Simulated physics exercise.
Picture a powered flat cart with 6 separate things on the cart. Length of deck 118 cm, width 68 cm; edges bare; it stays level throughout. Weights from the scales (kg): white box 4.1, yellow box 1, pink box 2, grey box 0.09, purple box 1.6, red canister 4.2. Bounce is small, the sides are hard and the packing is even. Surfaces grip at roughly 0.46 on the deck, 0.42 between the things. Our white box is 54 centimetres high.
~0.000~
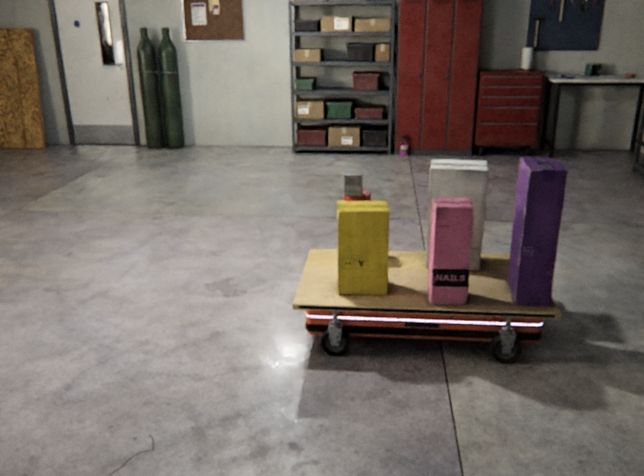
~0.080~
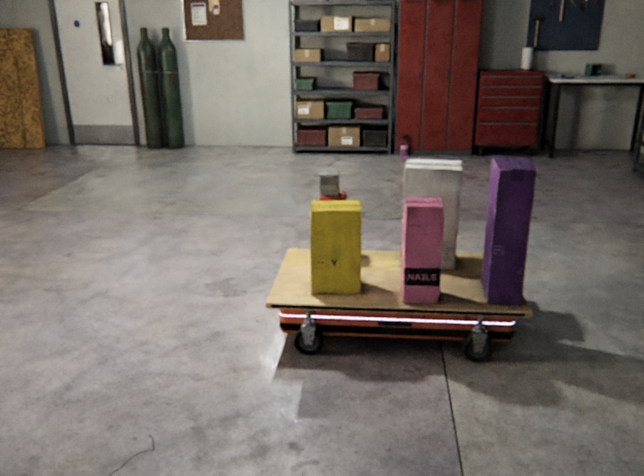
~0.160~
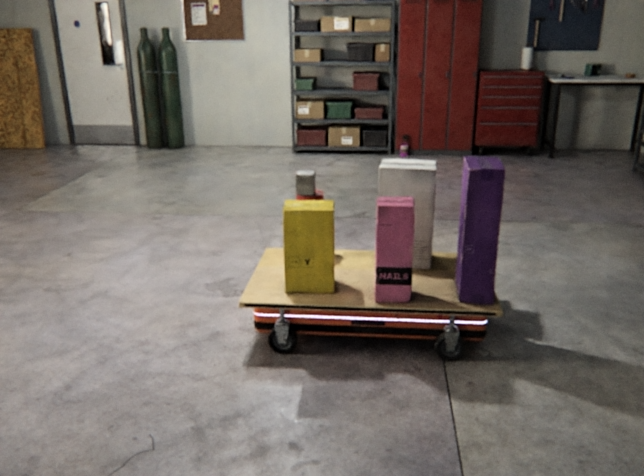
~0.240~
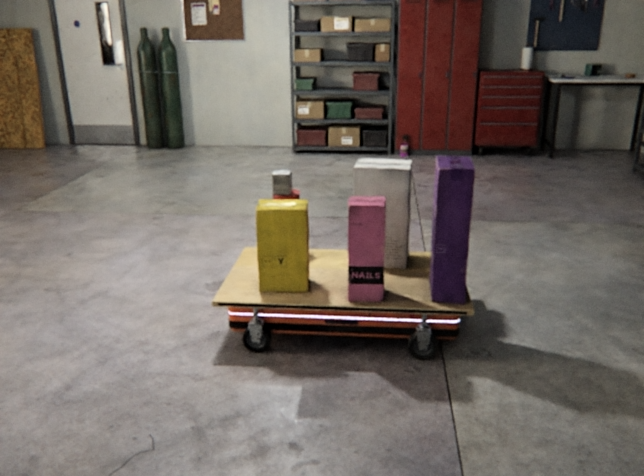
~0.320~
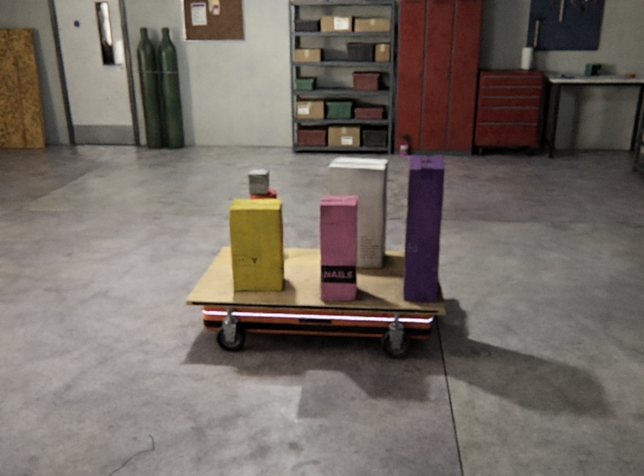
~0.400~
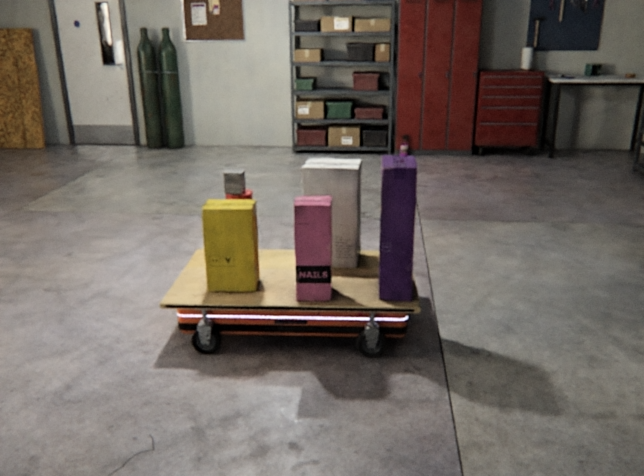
A flat wheeled cart stands on the grey concrete floor of a workshop, seen from slightly above, with shelves, red cabinets and a door along the back wall. On its tan deck are a yellow box at left, a pink box near the middle, a tall purple box at right, and a white box and a small grey box with something red behind. The cart rolls steadily left, its load staying upright in place, while the view stays still.
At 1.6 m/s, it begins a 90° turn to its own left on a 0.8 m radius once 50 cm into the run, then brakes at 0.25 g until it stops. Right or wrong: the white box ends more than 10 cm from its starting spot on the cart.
Right.
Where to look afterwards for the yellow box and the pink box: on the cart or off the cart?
Final state - yellow box: Beyond the limits; pink box: Inside the limits.
By 0.90 s, cart has run 144 cm, turned 57°; grey box and red canister now off the cart; white box tilted 11° near (145, 244); yellow box on its side.
By 1.30 s, cart has run 208 cm, turned 90°; white box and yellow box now off the cart; pink box tilted 66°.
When it is over (3.9 s), off the cart, white box, yellow box, grey box and red canister; lying over on the cart, pink box; the last one within 10 cm of the start.
